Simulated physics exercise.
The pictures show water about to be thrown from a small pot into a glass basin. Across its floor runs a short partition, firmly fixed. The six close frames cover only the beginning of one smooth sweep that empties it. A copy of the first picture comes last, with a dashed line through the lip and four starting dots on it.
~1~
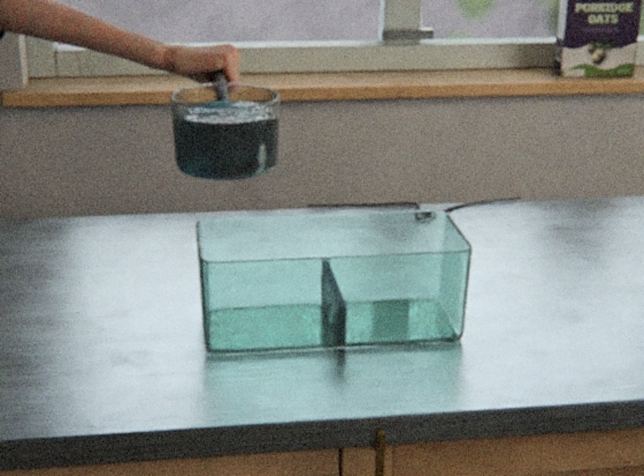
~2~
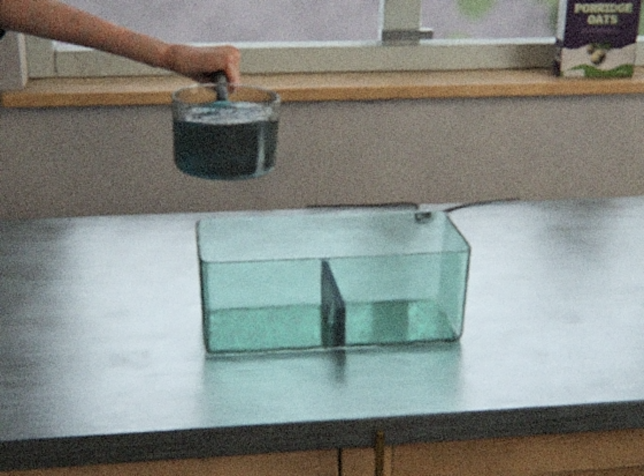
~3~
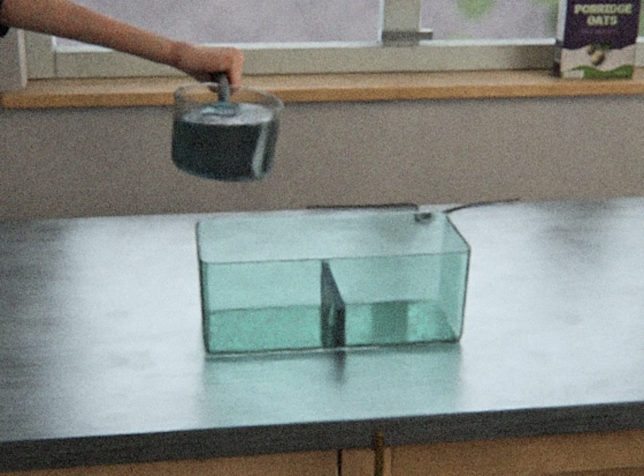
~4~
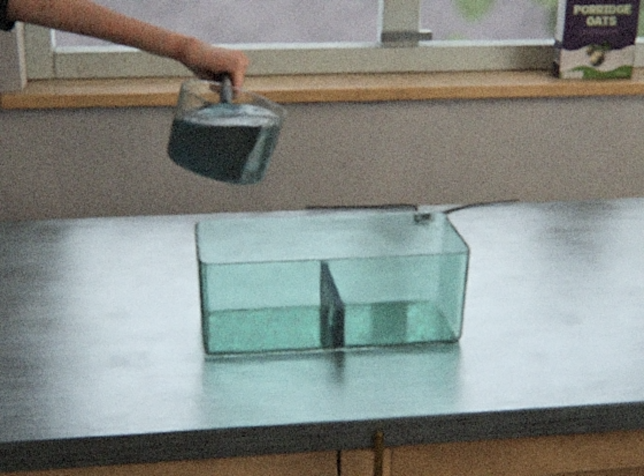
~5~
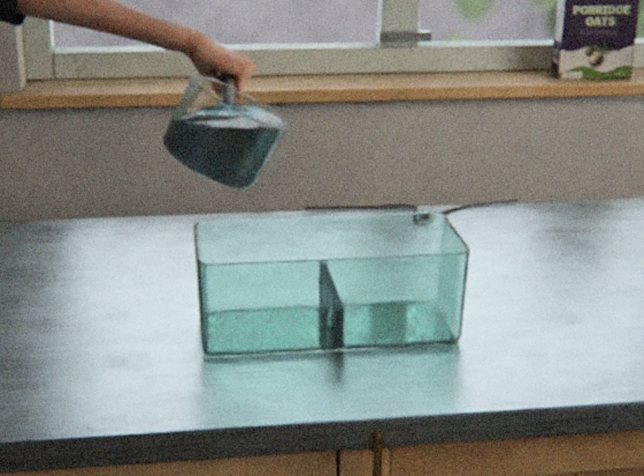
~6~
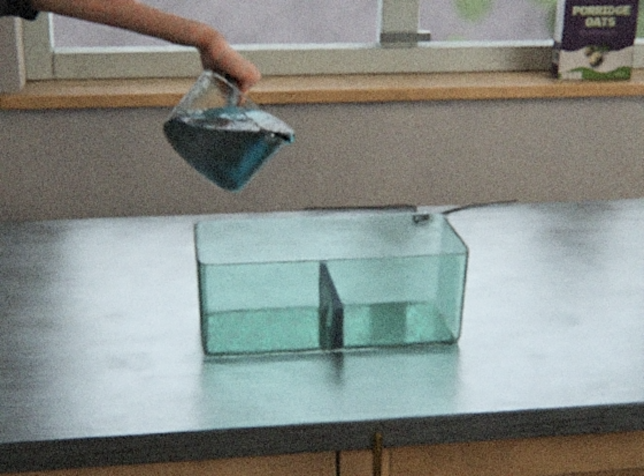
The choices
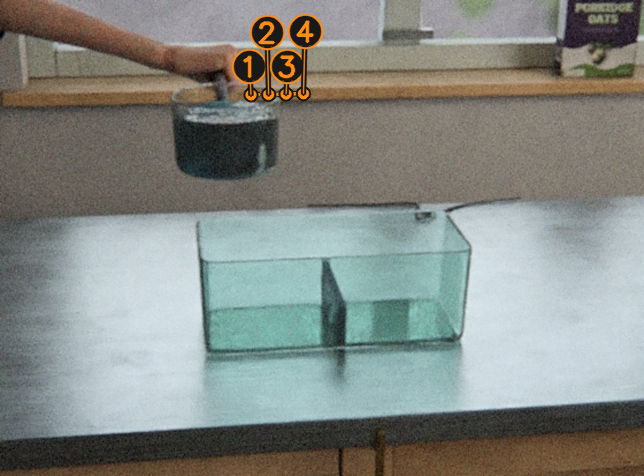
On a counter below a window, a hand held a small clear pot of dark water above a divided glass basin, then gradually tilted it to the right until the water reached over the lip.
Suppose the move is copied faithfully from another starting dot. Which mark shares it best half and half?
Dot 3 does it best.
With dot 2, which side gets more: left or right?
The left one.
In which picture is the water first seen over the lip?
Picture 6.
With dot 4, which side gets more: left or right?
The right one.
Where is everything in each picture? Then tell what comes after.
The first picture shows upright, lip at (277, 94); basin from (205, 352) to (463, 338); top of the wall at (333, 283); nothing has left yet.
The second picture shows upright, lip at (277, 96); nothing has left yet.
The third picture shows tipped about 8°, lip at (280, 102); nothing has left yet.
The fourth picture shows tipped about 16°, lip at (283, 111); nothing has left yet.
The fifth picture shows tipped about 28°, lip at (285, 123); nothing has left yet.
The sixth picture shows tipped about 41°, lip at (285, 137); water is over the lip, down to (285, 137).
On the marked copy, 1 at (251, 94); 2 at (268, 94); 3 at (286, 94); 4 at (303, 93).
For dot 1, about 92 % ends left of the wall and 4 % right of it; 4 % is lost outside.
For dot 2, about 81 % ends left of the wall and 18 % right of it.
For dot 3, about 49 % ends left of the wall and 50 % right of it.
For dot 4, about 15 % ends left of the wall and 84 % right of it.
